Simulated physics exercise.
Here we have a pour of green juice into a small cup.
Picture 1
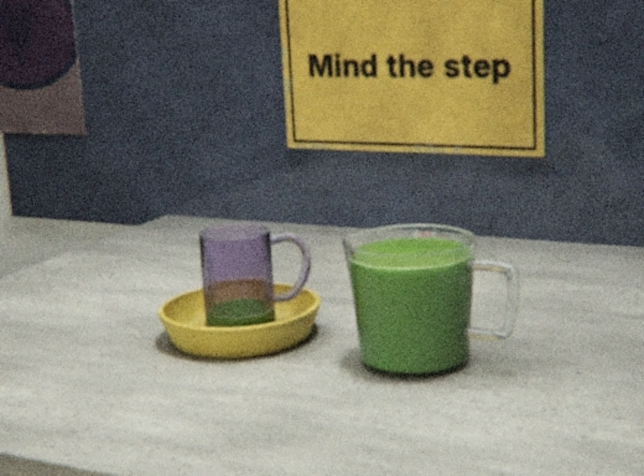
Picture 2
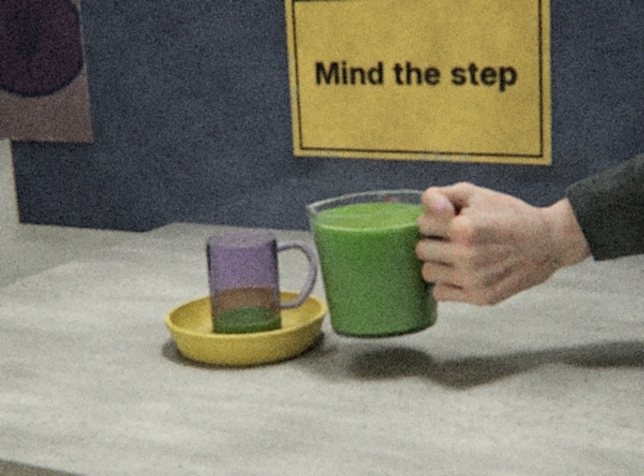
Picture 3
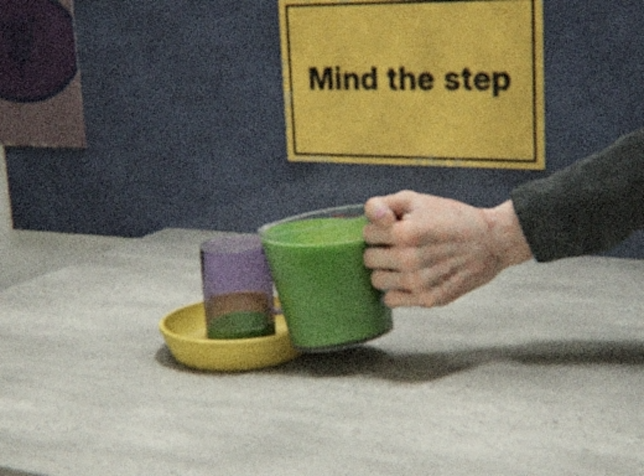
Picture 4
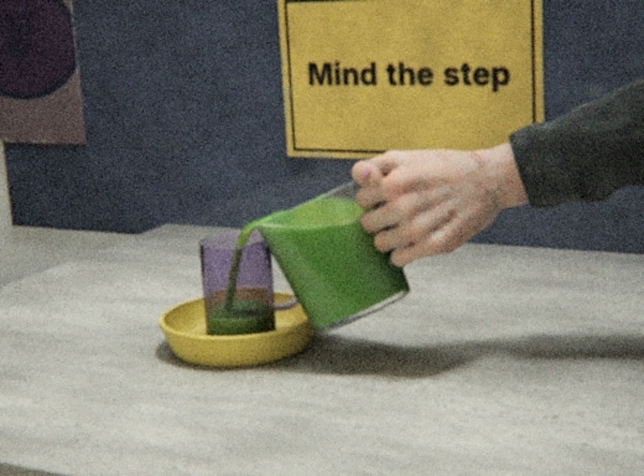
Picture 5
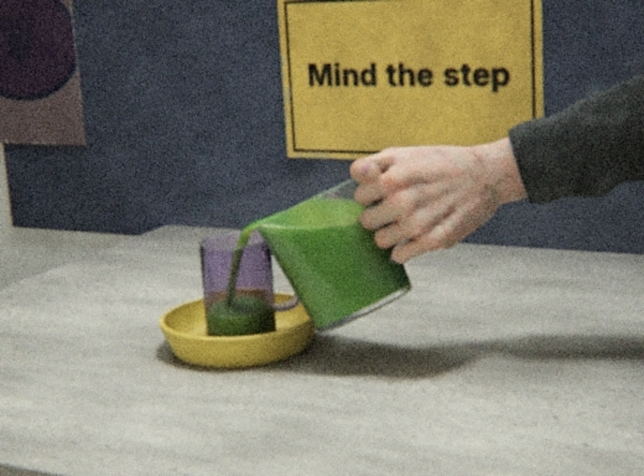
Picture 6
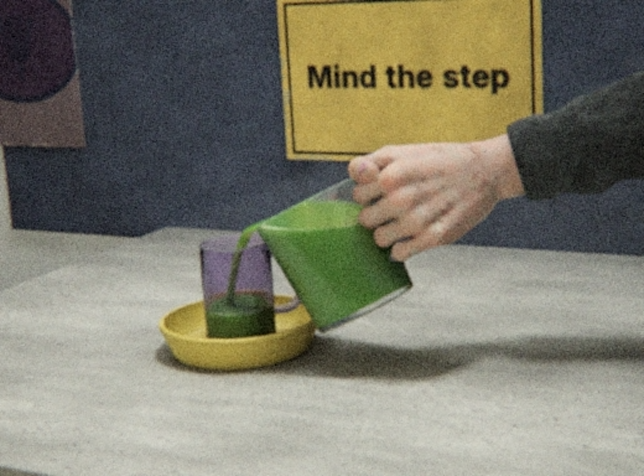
A hand lifted a nearly full clear jug of green juice, moved it left to a small purple cup in a yellow saucer, then tilted it and poured, raising the level in the cup.
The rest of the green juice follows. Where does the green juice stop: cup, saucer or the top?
In the end it overflows cup and saucer.
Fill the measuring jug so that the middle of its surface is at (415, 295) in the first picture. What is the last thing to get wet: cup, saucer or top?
In that case: Reaches the saucer.
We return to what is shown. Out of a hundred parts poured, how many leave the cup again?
Close to 65 %.
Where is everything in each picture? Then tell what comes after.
The first picture shows both stand on the top; measuring jug (413, 297) nearly full; cup (238, 277) nearly empty; saucer (198, 333) dry.
The second picture shows the hand lifts the measuring jug; measuring jug nearly full, surface at (374, 217); cup nearly empty, surface at (246, 316).
In the third picture, the measuring jug is brought over; measuring jug (331, 275) nearly full; cup (238, 290) nearly empty.
In the fourth picture, a stream runs into the cup; measuring jug (337, 253) tipped 25° with nearly all of its load; cup about a quarter full, surface at (240, 311).
In the fifth picture, a stream runs into the cup; measuring jug (337, 252) tipped 25° with nearly all of its load; cup (238, 286) about a quarter full.
In the sixth picture, a stream runs into the cup; measuring jug (338, 252) tipped 25° with nearly all of its load; cup about a third full, surface at (239, 306); saucer (199, 345) dry.
Soon after, the cup is full to the brim; the saucer is wet, with room to spare.
Later, the cup is full to the brim; the saucer is full and running over.
In the end, the cup is full to the brim; the saucer is full and running over.
